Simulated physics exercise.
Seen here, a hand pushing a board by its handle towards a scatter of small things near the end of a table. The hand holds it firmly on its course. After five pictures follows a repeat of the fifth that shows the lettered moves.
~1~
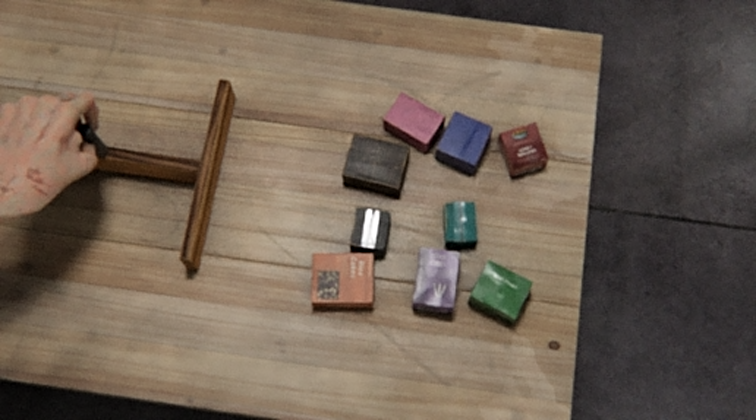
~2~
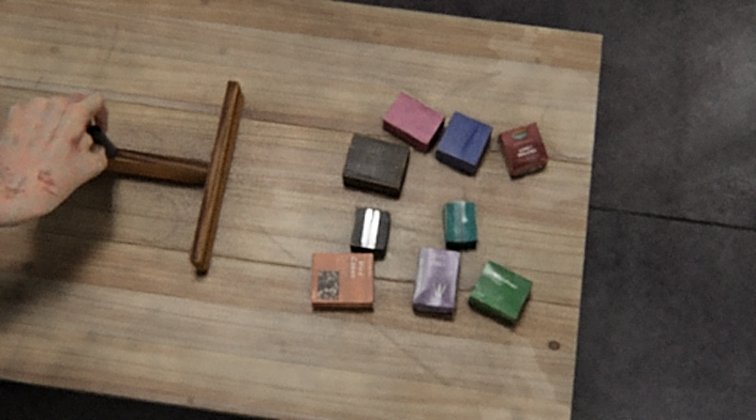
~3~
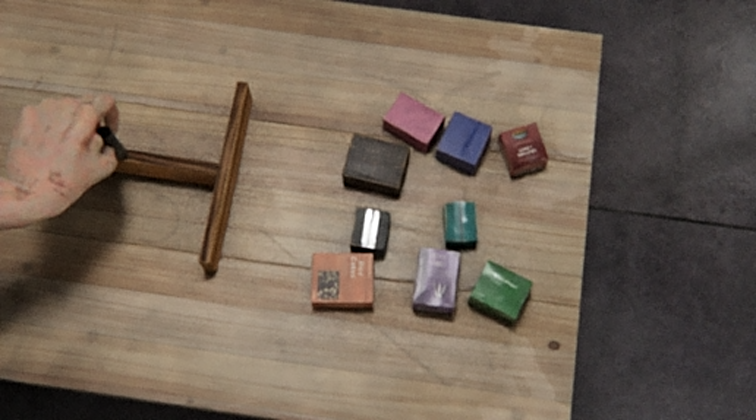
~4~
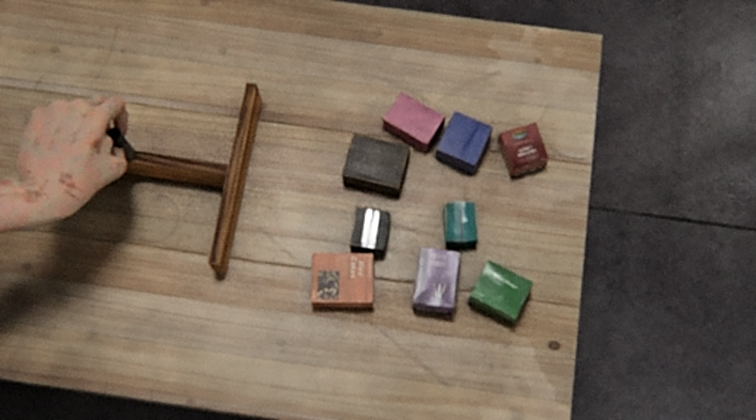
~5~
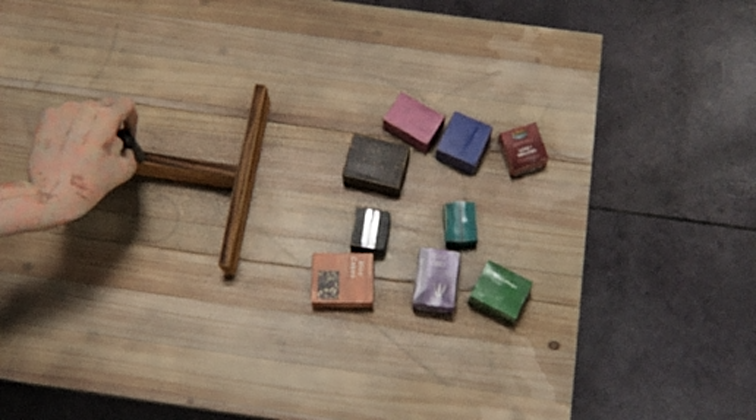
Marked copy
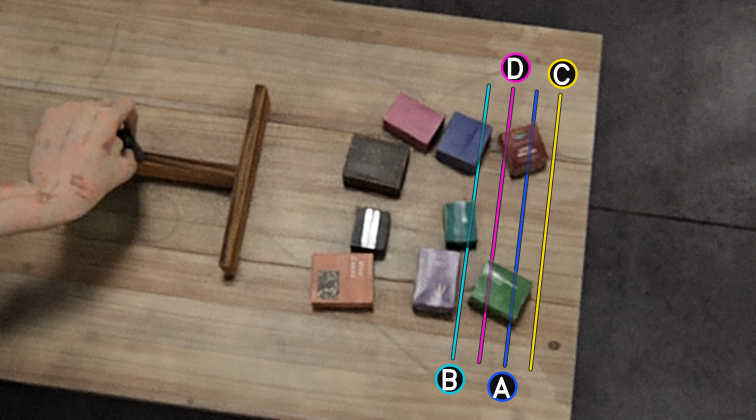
A hand gripped the handle of a wooden T-shaped board and slid it slowly a short way right across a wooden table, towards a scatter of small coloured blocks that stayed still.
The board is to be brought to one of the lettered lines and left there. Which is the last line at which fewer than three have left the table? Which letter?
It can go as far as D.
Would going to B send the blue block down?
By then, no.
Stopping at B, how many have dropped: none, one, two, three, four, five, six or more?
Two.
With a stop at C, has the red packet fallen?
Yes.
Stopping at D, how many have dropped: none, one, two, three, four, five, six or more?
Two.
On the marked copy, A at (522, 223); B at (472, 216); C at (546, 226); D at (497, 219).
Taking D. A third of the way, board (334, 184); orange packet (357, 284); red packet (523, 150).
Two thirds of the way, board (426, 197); green box (548, 300); red packet (557, 153).
When it is over, board (496, 206); green box over the edge; red packet over the edge; two fallen.
As for the rest, A drops four; B is within the limit but short; C drops five.
